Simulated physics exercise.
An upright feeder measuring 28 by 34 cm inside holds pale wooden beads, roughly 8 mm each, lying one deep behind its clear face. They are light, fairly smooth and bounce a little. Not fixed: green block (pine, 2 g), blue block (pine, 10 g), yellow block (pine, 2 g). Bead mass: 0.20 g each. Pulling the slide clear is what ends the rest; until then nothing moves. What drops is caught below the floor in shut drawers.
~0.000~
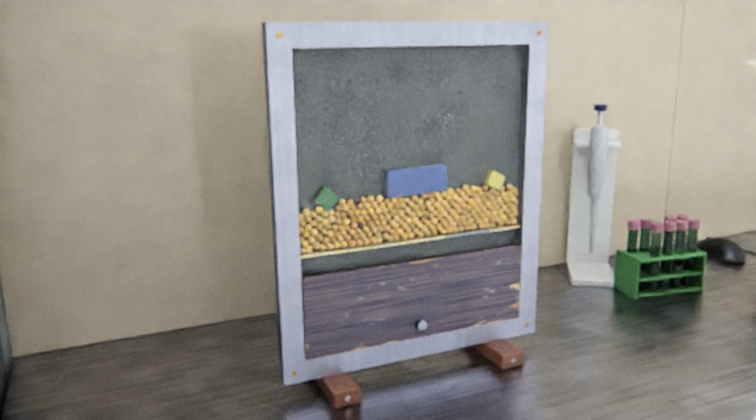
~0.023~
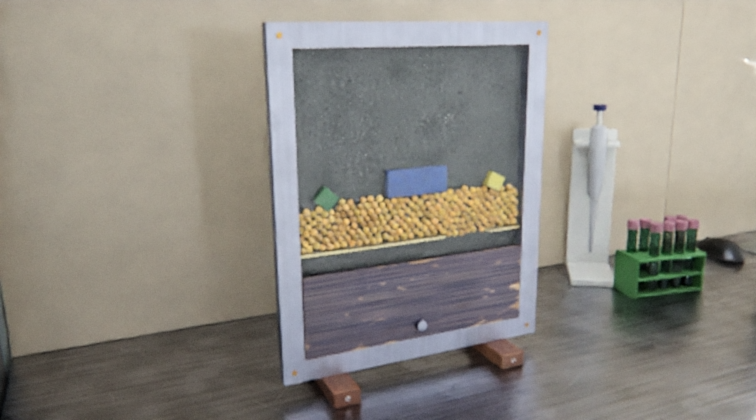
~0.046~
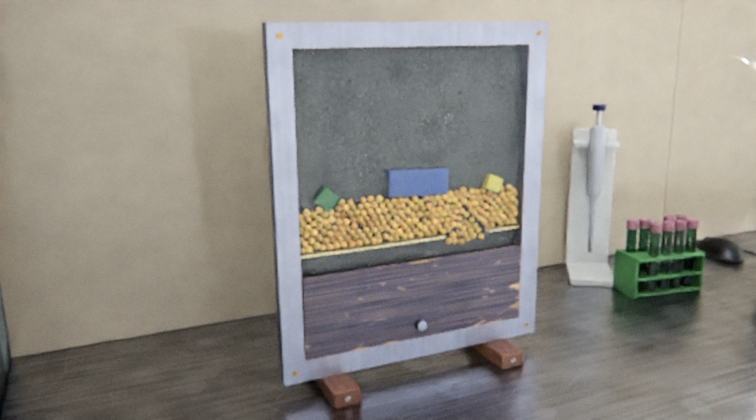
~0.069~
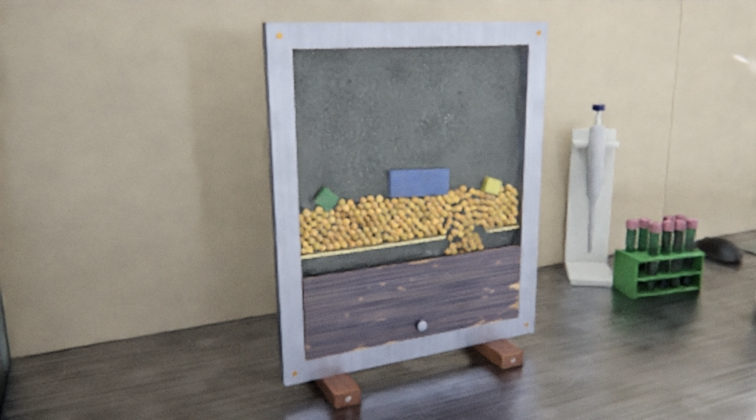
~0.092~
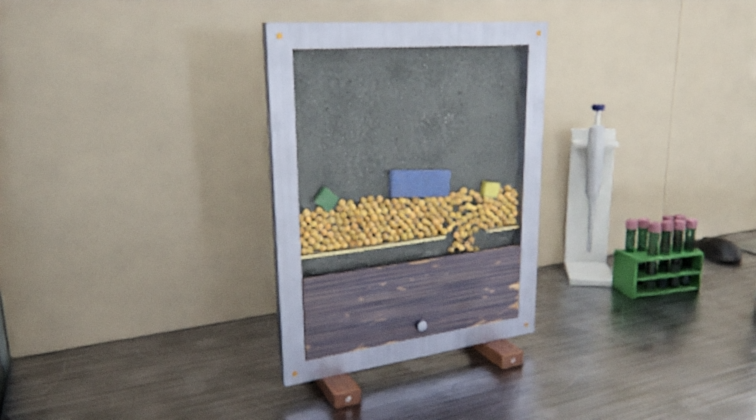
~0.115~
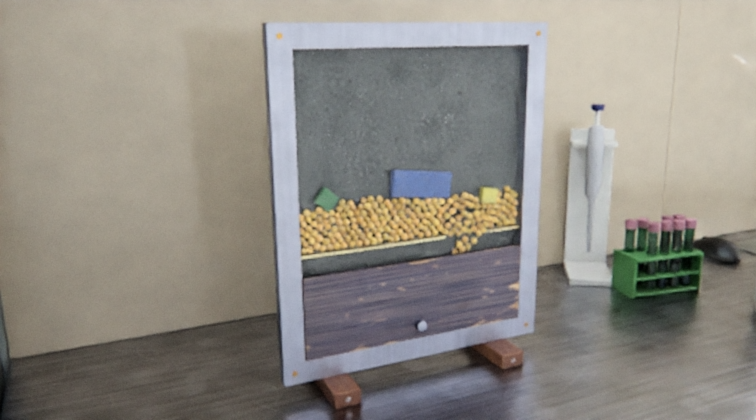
On a dark benchtop beside a pipette stand and a green tube rack, an upright framed panel holds a bed of yellowish beads topped by green, blue and yellow blocks. A gap opens in the floor right of centre and beads trickle through, while the yellow block sinks slightly and levels out.
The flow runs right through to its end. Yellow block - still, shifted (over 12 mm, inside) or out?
Out.
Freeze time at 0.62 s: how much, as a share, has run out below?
About 40 %.
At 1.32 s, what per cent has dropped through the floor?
Around 45 %.
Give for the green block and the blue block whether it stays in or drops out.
Result - green: Retained, blue: Escaped.
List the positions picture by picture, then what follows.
In the first frame, about 240 beads; beads' middle (415, 220); green block (326, 199) tilted 49°; blue block (416, 181); yellow block (494, 180) tilted 26°; slide (441, 236) to (490, 229).
In the second frame, beads' middle (415, 220); 0 out.
In the third frame, beads' middle (416, 221); 9 out.
In the fourth frame, beads' middle (416, 221); 16 out.
In the fifth frame, beads' middle (409, 221); 23 out.
In the sixth frame, beads' middle (409, 221); 27 out; green block (326, 200) tilted 49°; blue block (421, 184) tilted 7°; yellow block (488, 195) tilted 8°.
After 0.26 s, 30 % are out; green block moved 0.0 cm tilted 49°; blue block moved 3.8 cm tilted 29°; yellow block moved 8.7 cm tilted 32°.
After 0.62 s, 40 % are out; green block moved 0.0 cm tilted 49°; blue block below the floor; yellow block below the floor.
After 1.32 s, 45 % are out; green block moved 0.0 cm tilted 49°; blue block below the floor; yellow block below the floor.
At rest by 1.6 s, 45 % are out; green block moved 0.0 cm tilted 49°; blue block below the floor; yellow block below the floor.
